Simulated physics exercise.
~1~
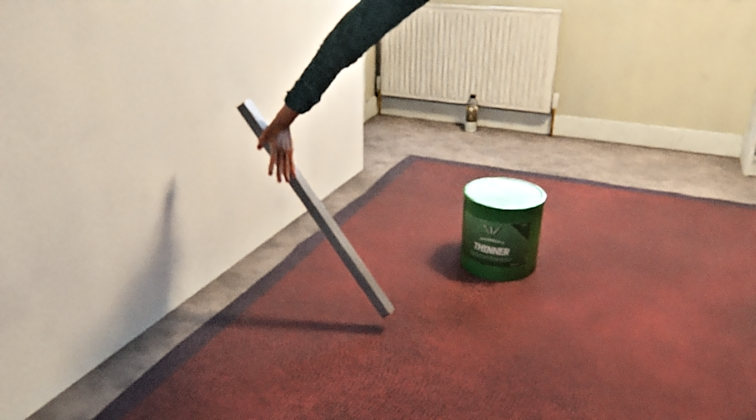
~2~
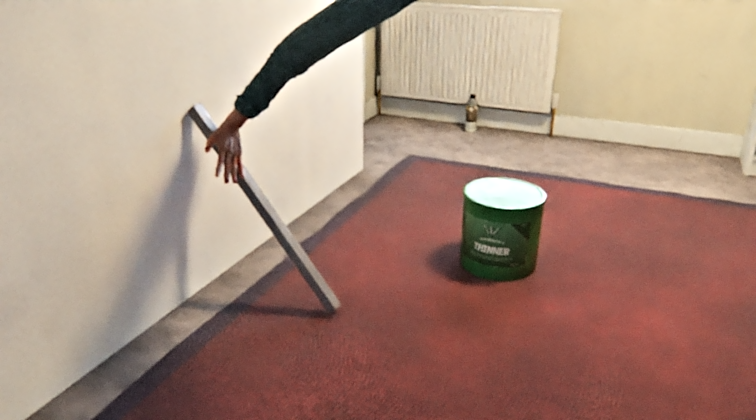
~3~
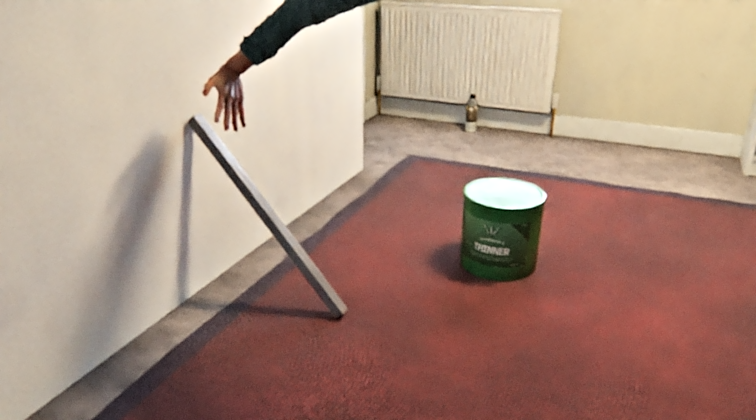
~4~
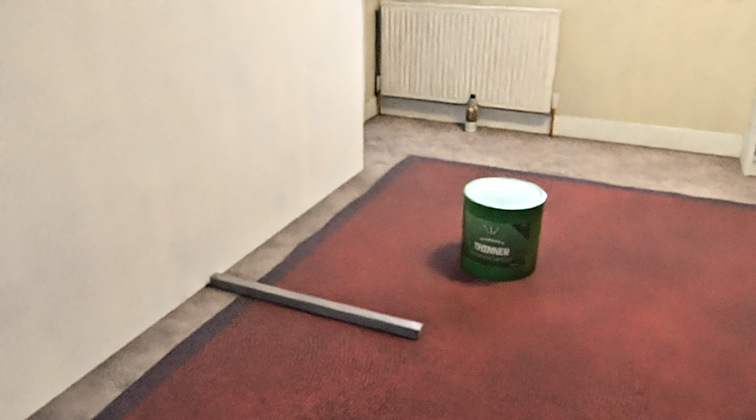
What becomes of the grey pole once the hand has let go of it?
The pole does not stay propped against the wall. Its foot slips out to the right and it ends up lying on the floor.
